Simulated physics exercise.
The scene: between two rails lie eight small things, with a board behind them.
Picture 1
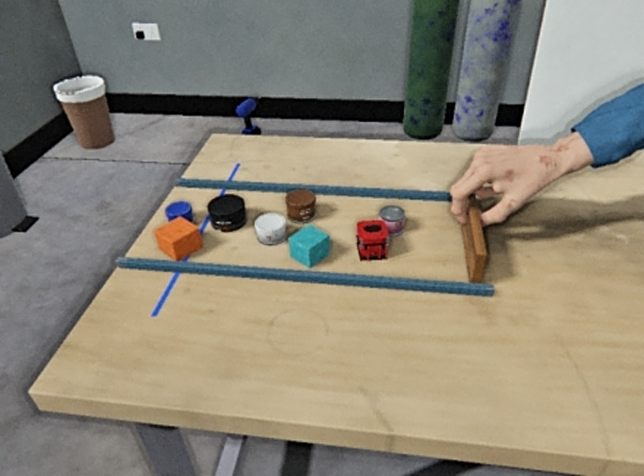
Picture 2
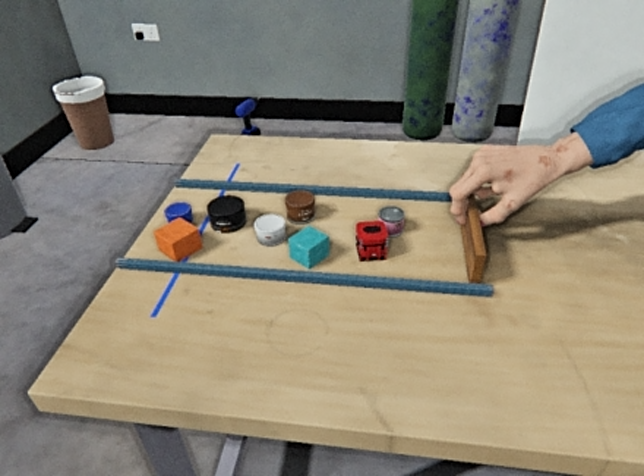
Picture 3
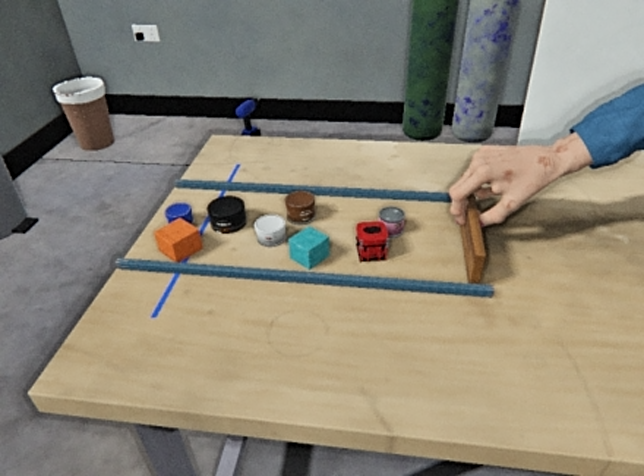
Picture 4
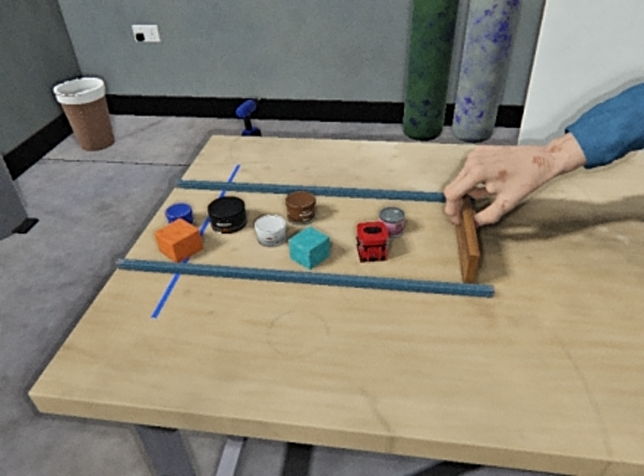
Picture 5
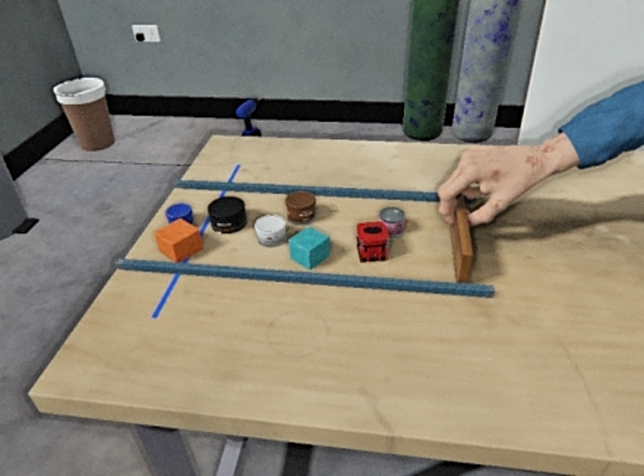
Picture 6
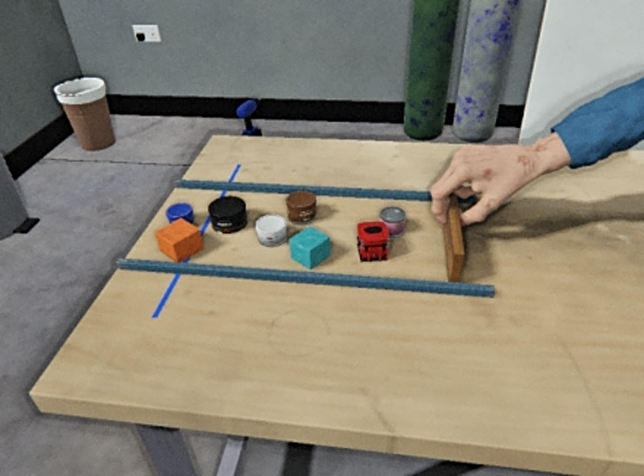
A hand slides a wooden board slightly left between two rails toward eight small, still objects.
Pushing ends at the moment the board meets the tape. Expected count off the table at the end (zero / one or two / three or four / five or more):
Lost: A pair at most, not none.
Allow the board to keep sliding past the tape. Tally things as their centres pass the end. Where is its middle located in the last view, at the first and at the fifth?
About (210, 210), then about (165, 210).
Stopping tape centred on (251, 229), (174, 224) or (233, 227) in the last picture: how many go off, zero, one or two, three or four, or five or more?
Results per position - none / 3 or 4 / none.
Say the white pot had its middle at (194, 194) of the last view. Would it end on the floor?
In that case it holds firm.
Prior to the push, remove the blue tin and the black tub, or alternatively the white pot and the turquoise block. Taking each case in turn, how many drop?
The counts would be 0 and 1.
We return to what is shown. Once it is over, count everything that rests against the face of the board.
The count in contact is 4.
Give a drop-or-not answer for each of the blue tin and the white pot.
Blue tin: Falls off; white pot: Stays.
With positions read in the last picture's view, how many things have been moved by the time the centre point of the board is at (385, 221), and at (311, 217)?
At first I count 2, and then 5.
Soon after, none off yet; blue tin at rest near (181, 217); orange block at rest near (180, 241); black tub at rest near (228, 215).
Then, none off yet; blue tin at rest near (181, 217); orange block at rest near (180, 241); black tub moving near (222, 213).
By the end, the number that fall off is one or two; fallen, blue tin.
